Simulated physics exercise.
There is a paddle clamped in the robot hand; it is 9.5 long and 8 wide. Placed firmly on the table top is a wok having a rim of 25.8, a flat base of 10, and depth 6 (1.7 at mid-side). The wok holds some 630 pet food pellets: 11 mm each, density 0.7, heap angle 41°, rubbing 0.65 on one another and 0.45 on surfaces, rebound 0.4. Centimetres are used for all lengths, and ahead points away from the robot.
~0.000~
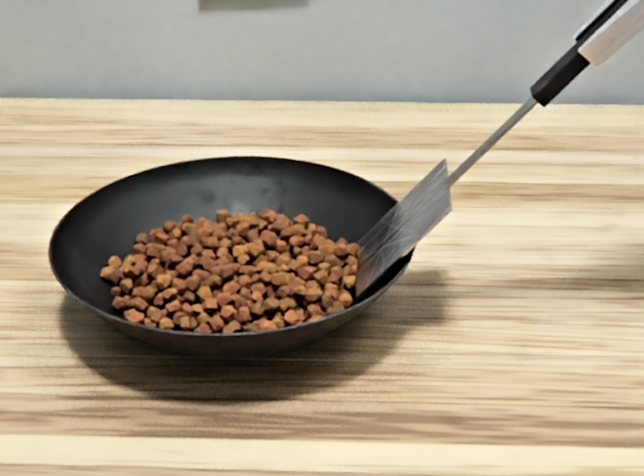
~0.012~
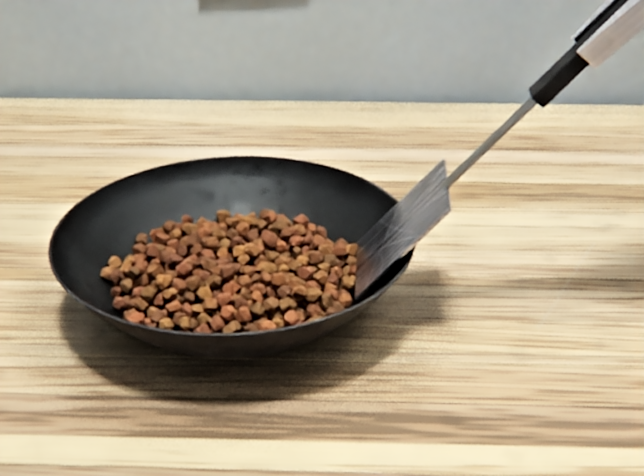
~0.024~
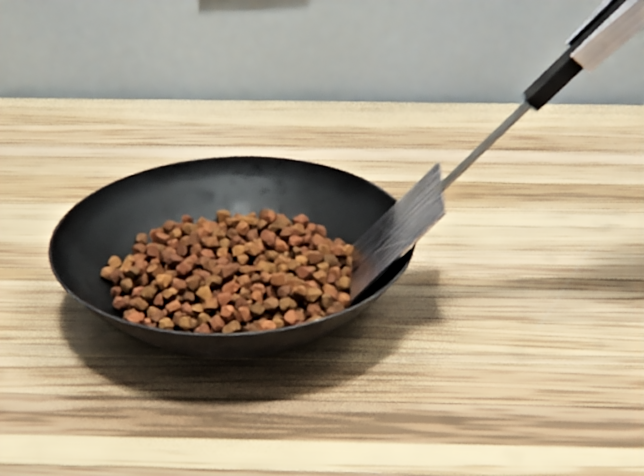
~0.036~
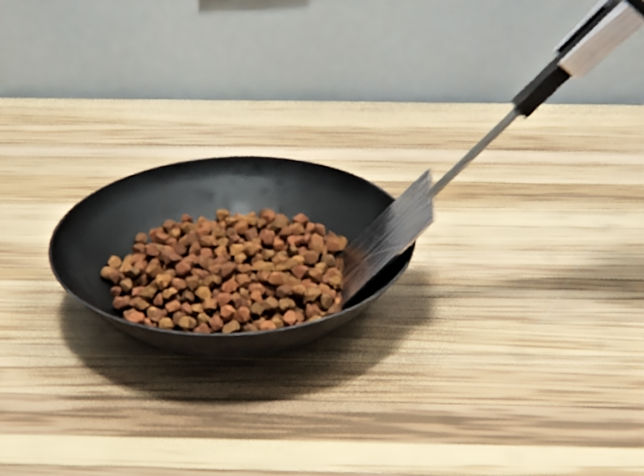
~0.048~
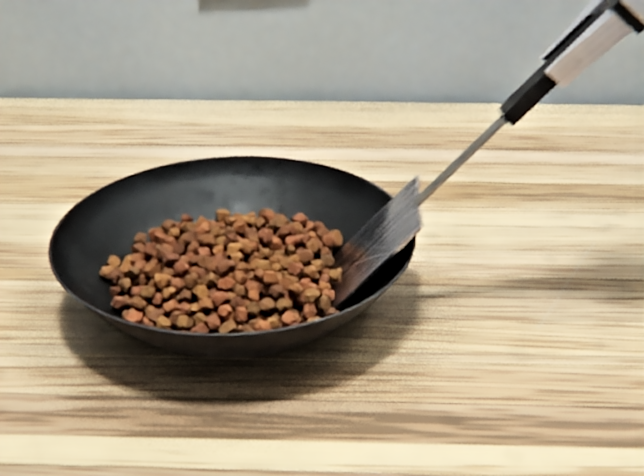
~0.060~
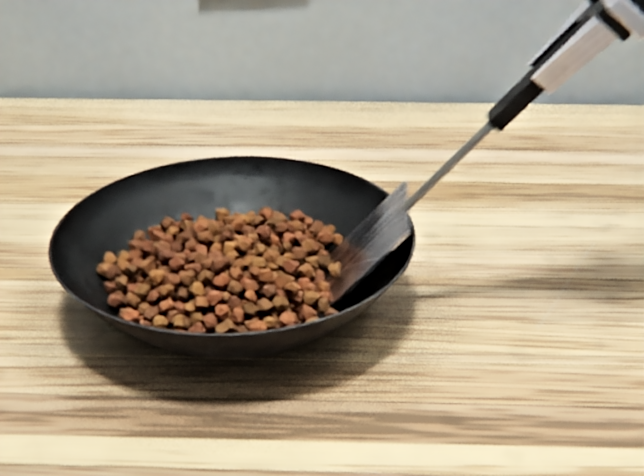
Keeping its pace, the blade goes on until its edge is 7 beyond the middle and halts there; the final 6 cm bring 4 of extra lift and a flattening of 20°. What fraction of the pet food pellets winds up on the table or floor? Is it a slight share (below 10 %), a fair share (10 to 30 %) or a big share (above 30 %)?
It is a fair share.
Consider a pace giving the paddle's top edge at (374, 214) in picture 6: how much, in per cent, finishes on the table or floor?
About 35 percent.
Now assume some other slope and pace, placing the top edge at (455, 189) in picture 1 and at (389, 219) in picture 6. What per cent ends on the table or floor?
Around 35 per cent finishes on the table or floor.
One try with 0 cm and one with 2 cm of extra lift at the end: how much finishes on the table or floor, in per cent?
Near 15 and 25 percent respectively.
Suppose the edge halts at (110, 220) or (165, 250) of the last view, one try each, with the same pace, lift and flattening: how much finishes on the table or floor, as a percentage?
About 40 and 5 per cent.
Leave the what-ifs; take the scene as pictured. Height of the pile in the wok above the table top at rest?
It reaches roughly 8.0 cm.
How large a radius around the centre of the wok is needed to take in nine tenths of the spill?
I reckon it's some 25 centimetres.
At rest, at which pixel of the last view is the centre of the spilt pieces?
Centre of the spill: Approx. (12, 288).
By 0.13 s, sloping 49°, highest piece 7 above the table; 634 in the wok.
By 0.19 s, sloping 42°, highest piece 10 above the table; 627 in the wok, 7 on the blade or in flight.
By 0.43 s, sloping 29°, highest piece 8 above the table; 516 in the wok, 81 on the table or floor, 37 on the blade or in flight.
By 1.48 s, sloping 29°, highest piece 8 above the table; 511 in the wok, 123 on the table or floor.
Final count, 511 in the wok, 123 on the table or floor. That is 19 % on the table or floor.
